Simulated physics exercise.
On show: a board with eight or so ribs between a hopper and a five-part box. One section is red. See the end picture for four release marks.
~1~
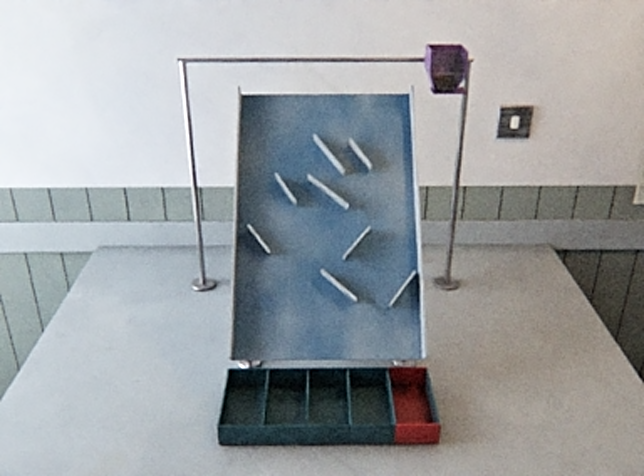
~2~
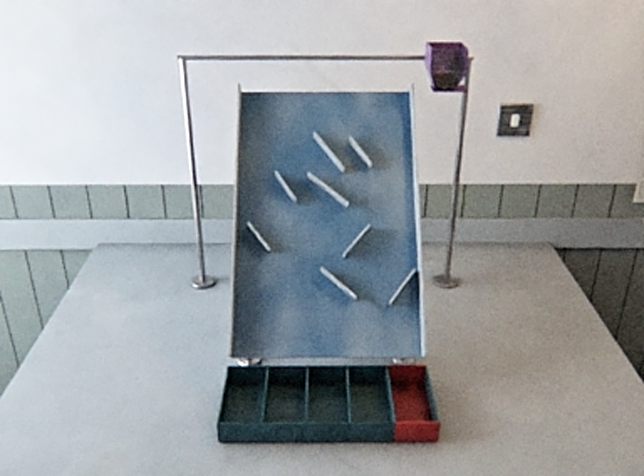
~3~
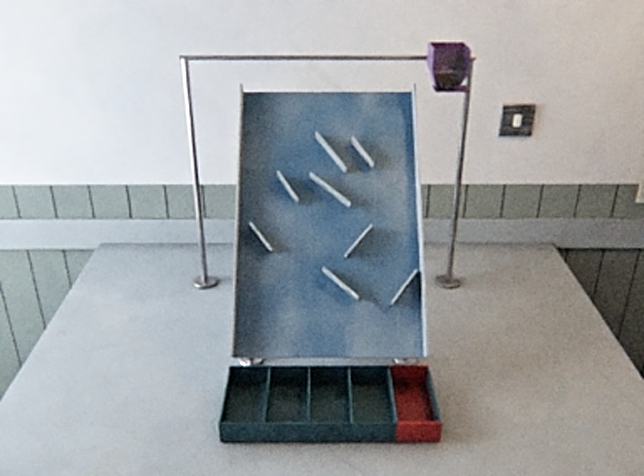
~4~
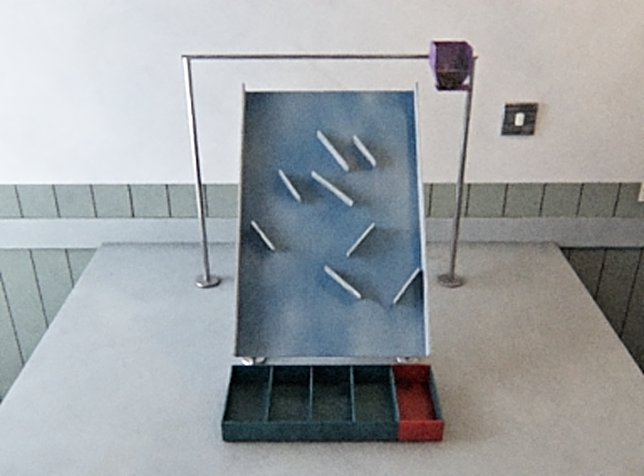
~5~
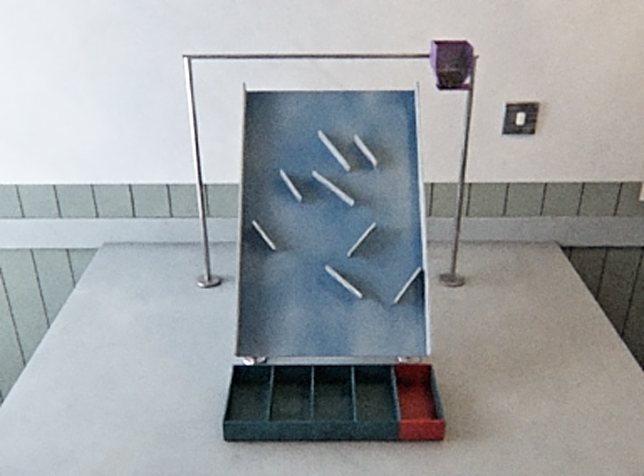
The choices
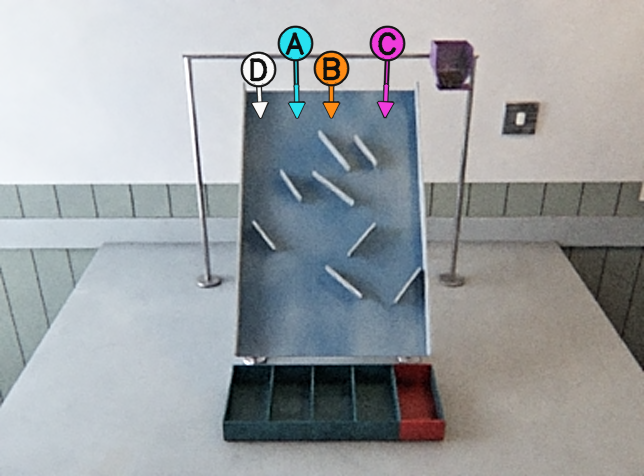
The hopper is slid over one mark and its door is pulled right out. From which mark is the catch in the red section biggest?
A beats the others.
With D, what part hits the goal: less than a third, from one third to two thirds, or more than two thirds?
It is less than a third.
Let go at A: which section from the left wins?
The fifth from the left.
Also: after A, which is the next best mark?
B it is.
On the marked copy, mark A meets the board at (297, 112); mark B meets the board at (331, 111); mark C meets the board at (385, 111); mark D meets the board at (260, 112).
With A, about half in the red section, about half in other sections, a stray few outside the box.
With B, a small part in the red section, most in other sections, a stray few outside the box.
With C, a stray few in the red section, most in other sections, a small part held on the board, a small part outside the box.
With D, a stray few in the red section, most in other sections, about a quarter outside the box.
